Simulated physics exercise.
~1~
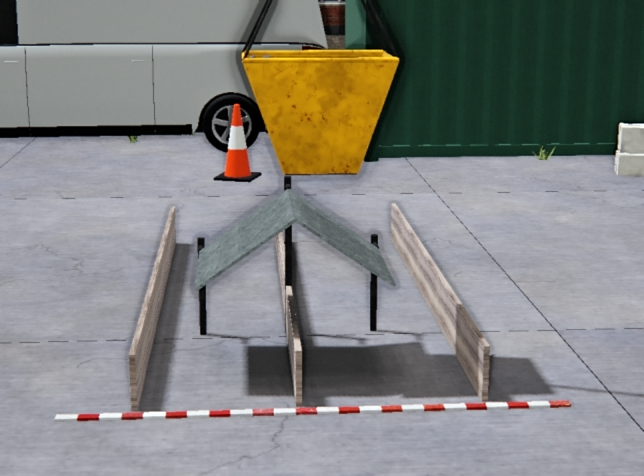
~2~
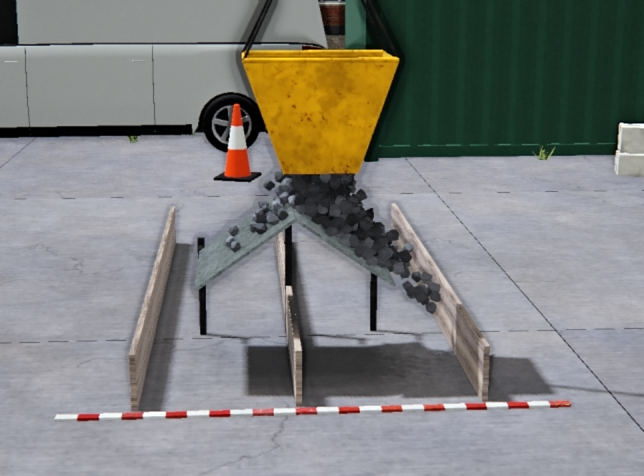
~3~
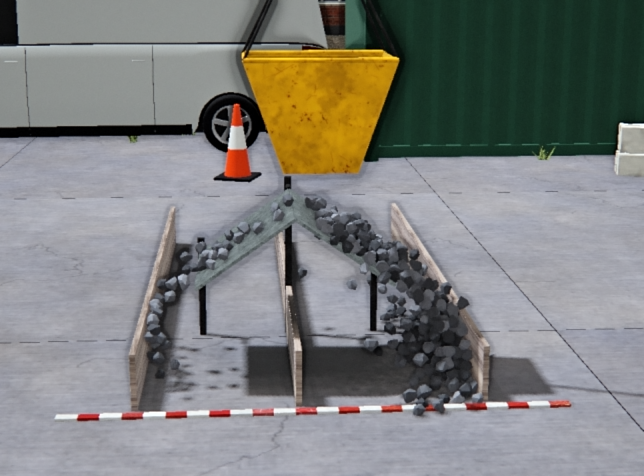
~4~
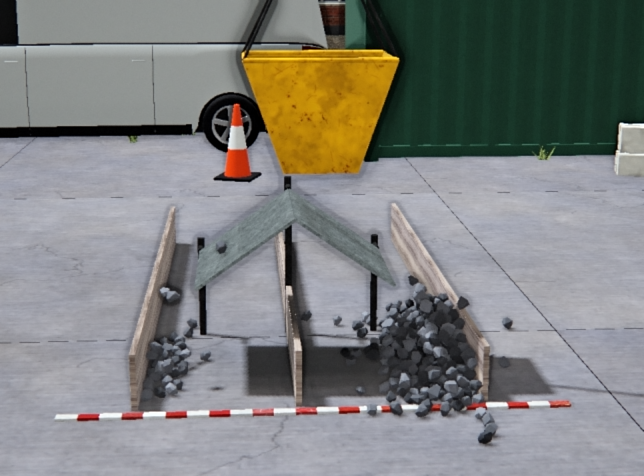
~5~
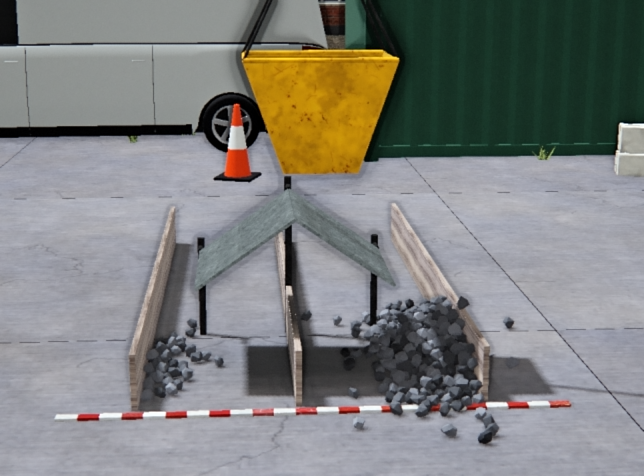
On a concrete yard, dark crushed stones drop from a hanging yellow skip onto peaked steel slopes, settling mostly in the right bay.
